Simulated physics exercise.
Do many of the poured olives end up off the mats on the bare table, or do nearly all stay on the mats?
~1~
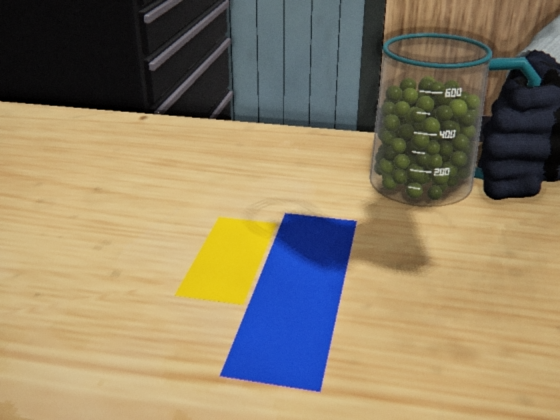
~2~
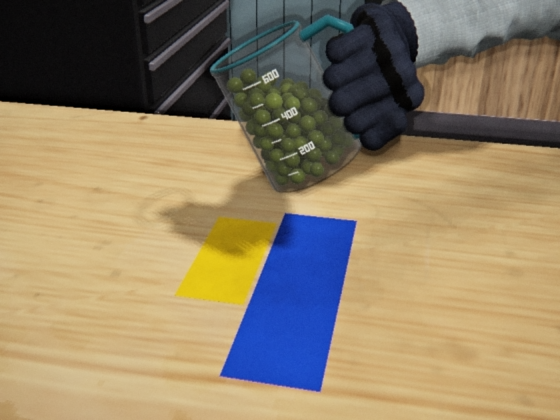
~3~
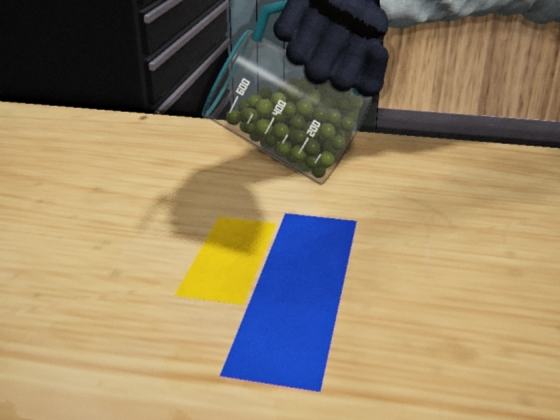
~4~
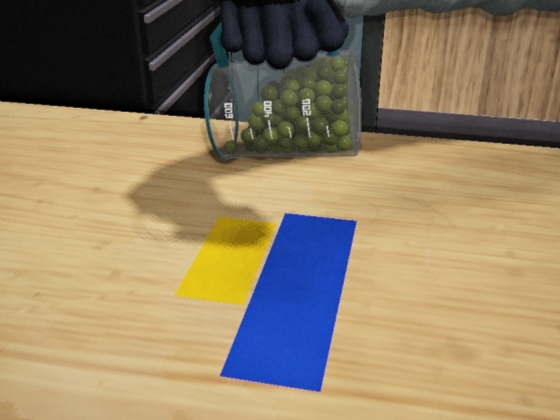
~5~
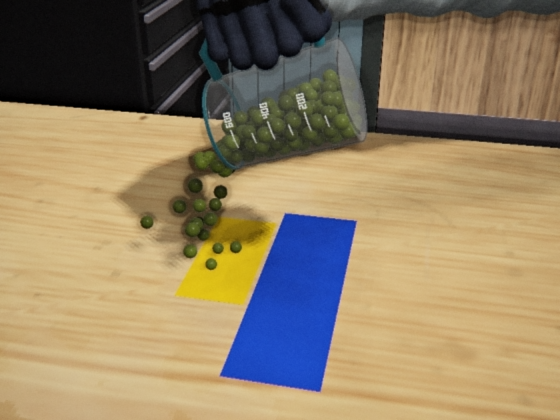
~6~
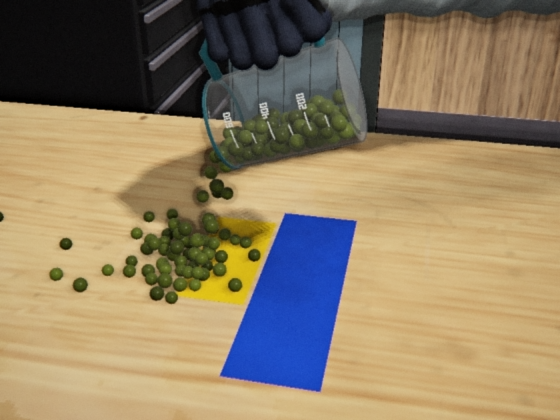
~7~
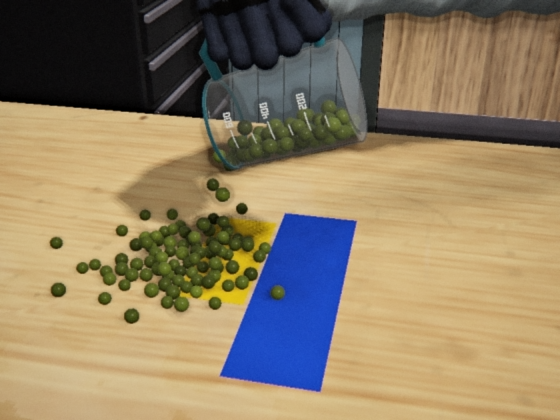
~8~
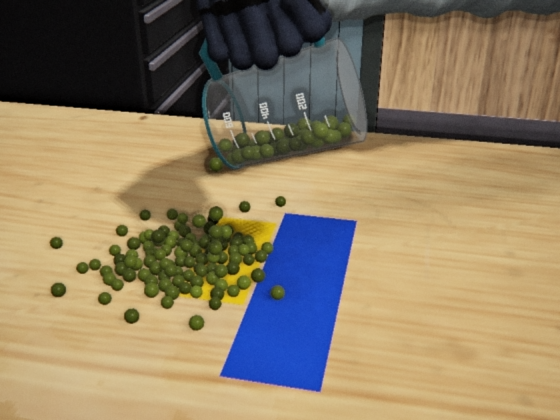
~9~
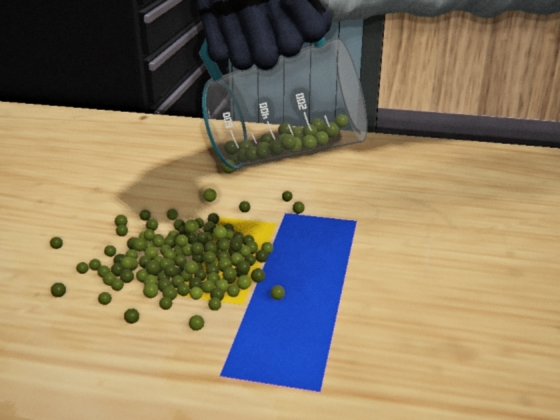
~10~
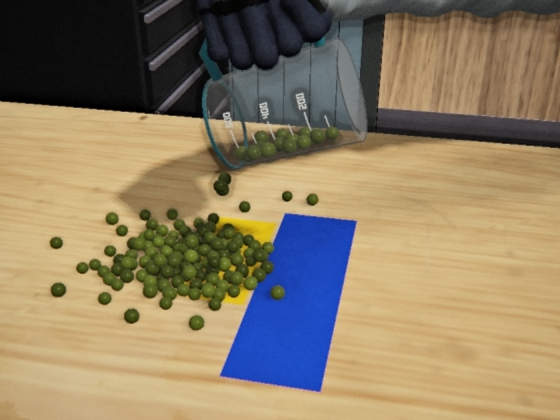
Many of the olives end up off the mats on the bare table. A good share also lies on the yellow mat, while the blue mat gets very few.
A gloved hand carries a jug left and pours olives over the yellow mat and table.
